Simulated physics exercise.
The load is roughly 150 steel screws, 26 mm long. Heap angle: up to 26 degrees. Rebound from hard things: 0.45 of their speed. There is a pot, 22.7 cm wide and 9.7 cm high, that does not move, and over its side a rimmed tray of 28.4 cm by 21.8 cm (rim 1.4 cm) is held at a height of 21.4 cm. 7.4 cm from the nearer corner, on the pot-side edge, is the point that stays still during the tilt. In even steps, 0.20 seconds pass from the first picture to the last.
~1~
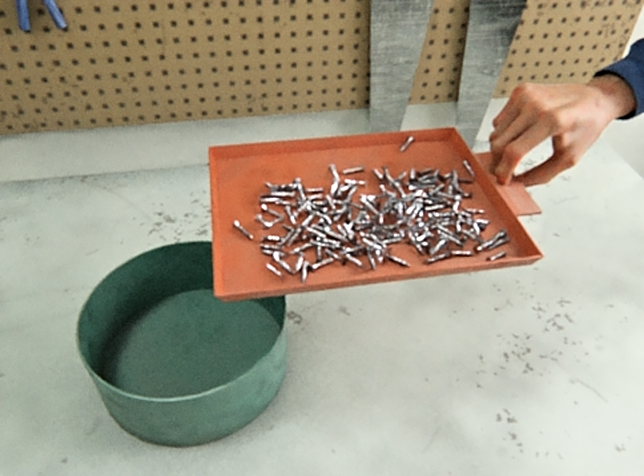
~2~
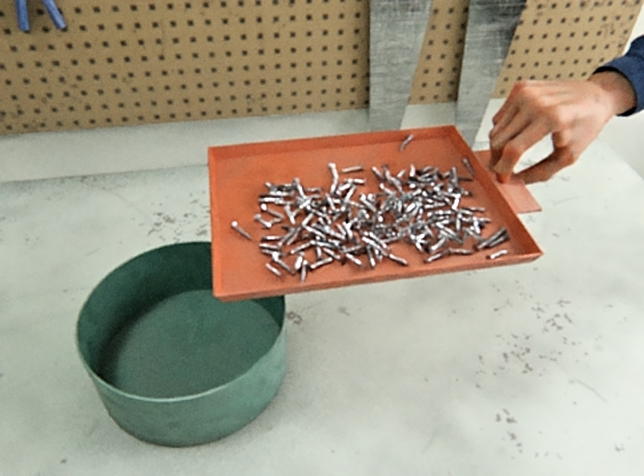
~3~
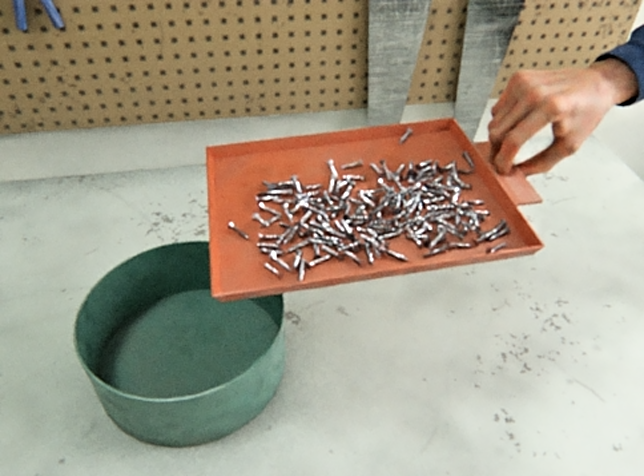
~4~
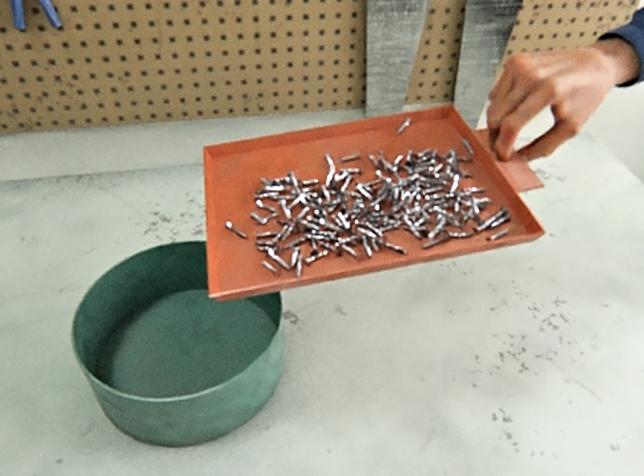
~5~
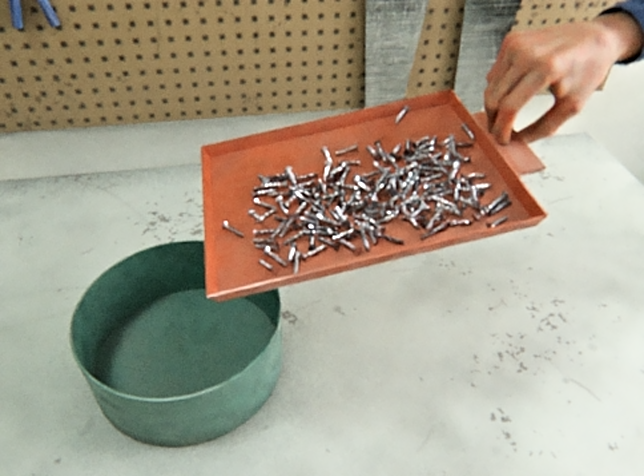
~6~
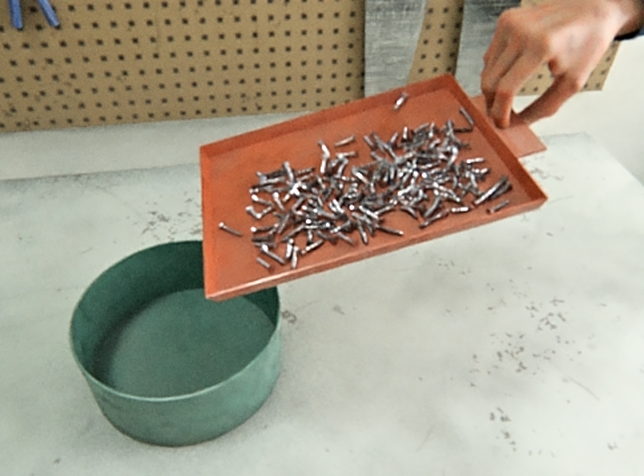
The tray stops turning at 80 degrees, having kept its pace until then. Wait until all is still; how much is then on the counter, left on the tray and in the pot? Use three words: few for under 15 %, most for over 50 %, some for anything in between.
Counter: Few; tray: Few; pot: Most.
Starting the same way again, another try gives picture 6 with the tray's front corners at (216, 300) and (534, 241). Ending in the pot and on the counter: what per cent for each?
In the pot: 25 per cent; on the counter: 75 per cent.
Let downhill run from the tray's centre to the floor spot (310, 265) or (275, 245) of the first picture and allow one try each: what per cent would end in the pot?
About 25 and 60 per cent.
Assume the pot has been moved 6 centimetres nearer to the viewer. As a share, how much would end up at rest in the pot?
In that setup it would come to near 85 per cent.
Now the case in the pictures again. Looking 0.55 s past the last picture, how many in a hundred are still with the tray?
It's roughly 55 percent.
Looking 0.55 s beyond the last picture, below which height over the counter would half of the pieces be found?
About 22 centimetres.
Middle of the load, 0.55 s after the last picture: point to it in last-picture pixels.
Near (178, 247).
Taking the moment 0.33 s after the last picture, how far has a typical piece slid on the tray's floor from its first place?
Displacement on the tray: About 6 cm.
Then, 0.33 s after the last picture, tilt 46 degrees; the tray holds 100 %, the pot 0 %.
Then, 0.55 s after the last picture, tilt 68 degrees; the tray holds 55 %, the pot 5 %.
Then, 0.88 s after the last picture, tilt 80 degrees; the tray holds 0 %, the pot 90 %.
In the end, counter 5 %, tray 0 %, pot 95 %.
